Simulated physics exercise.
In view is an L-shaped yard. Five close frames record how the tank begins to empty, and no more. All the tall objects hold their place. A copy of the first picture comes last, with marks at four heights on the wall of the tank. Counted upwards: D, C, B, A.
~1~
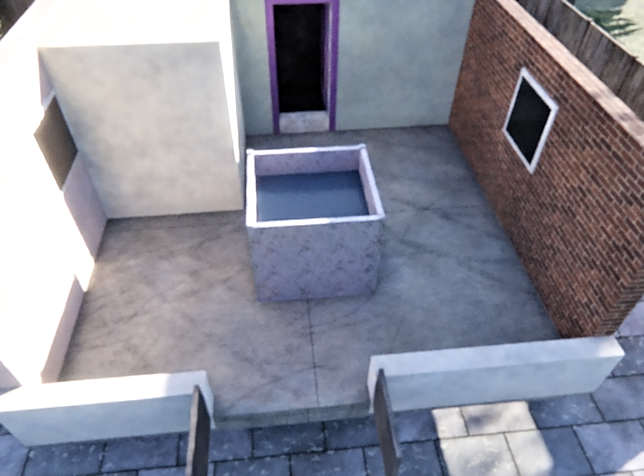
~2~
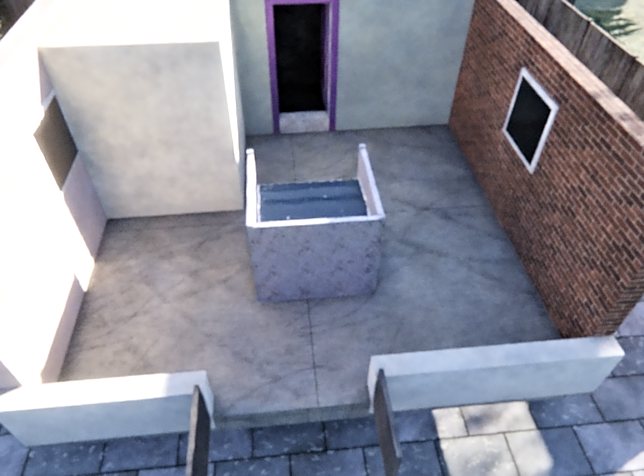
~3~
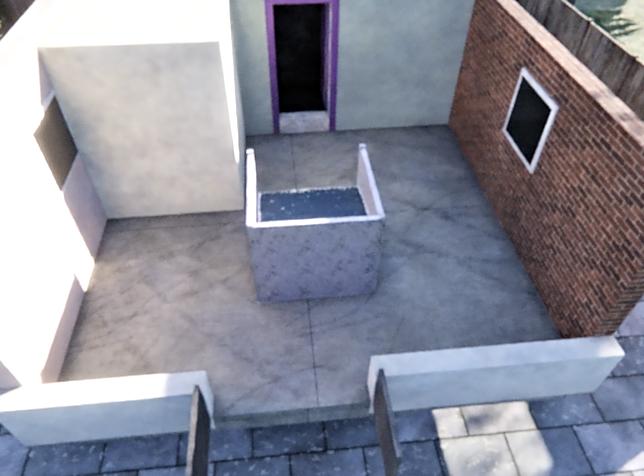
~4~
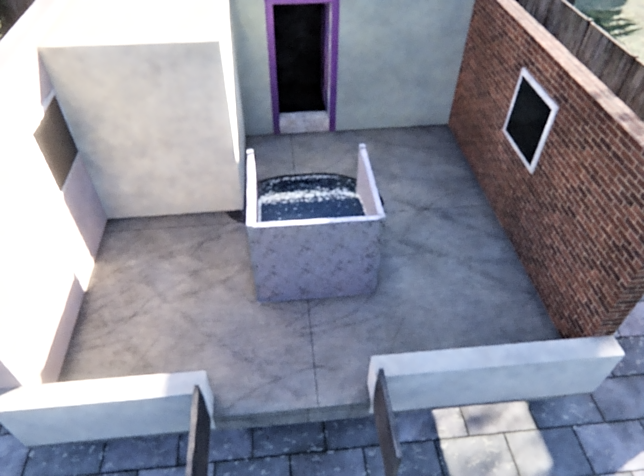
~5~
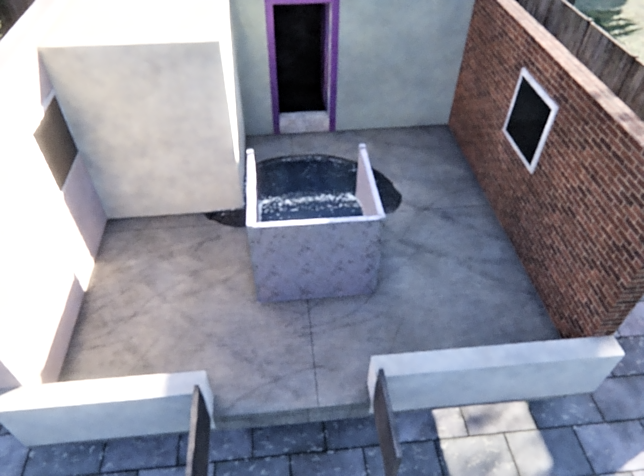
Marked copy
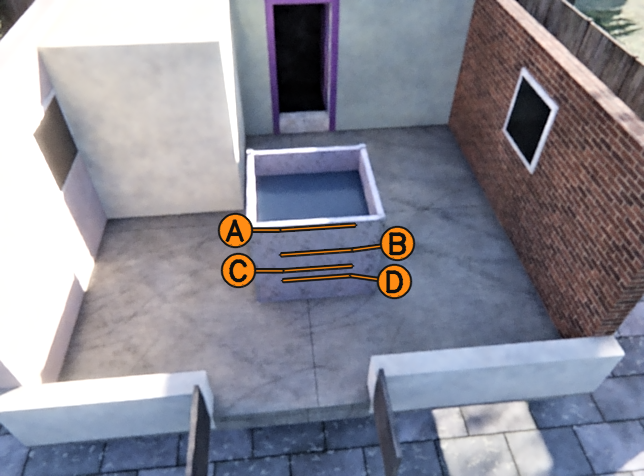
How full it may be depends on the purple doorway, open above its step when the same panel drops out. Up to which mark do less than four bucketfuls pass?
Choose C.
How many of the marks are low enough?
Two of them.
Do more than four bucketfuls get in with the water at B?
Yes, that goes wrong.
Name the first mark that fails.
Mark B.
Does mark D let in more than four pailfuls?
No, that is safe.
On the marked copy, A at (317, 227); B at (317, 252); C at (317, 268); D at (317, 278); from the bottom up D, C, B, A.
For mark A, dozens of bucketfuls pour in.
For mark B, about 10 bucketfuls get in.
For mark C, a bucket or two gets in.
For mark D, nothing gets over.
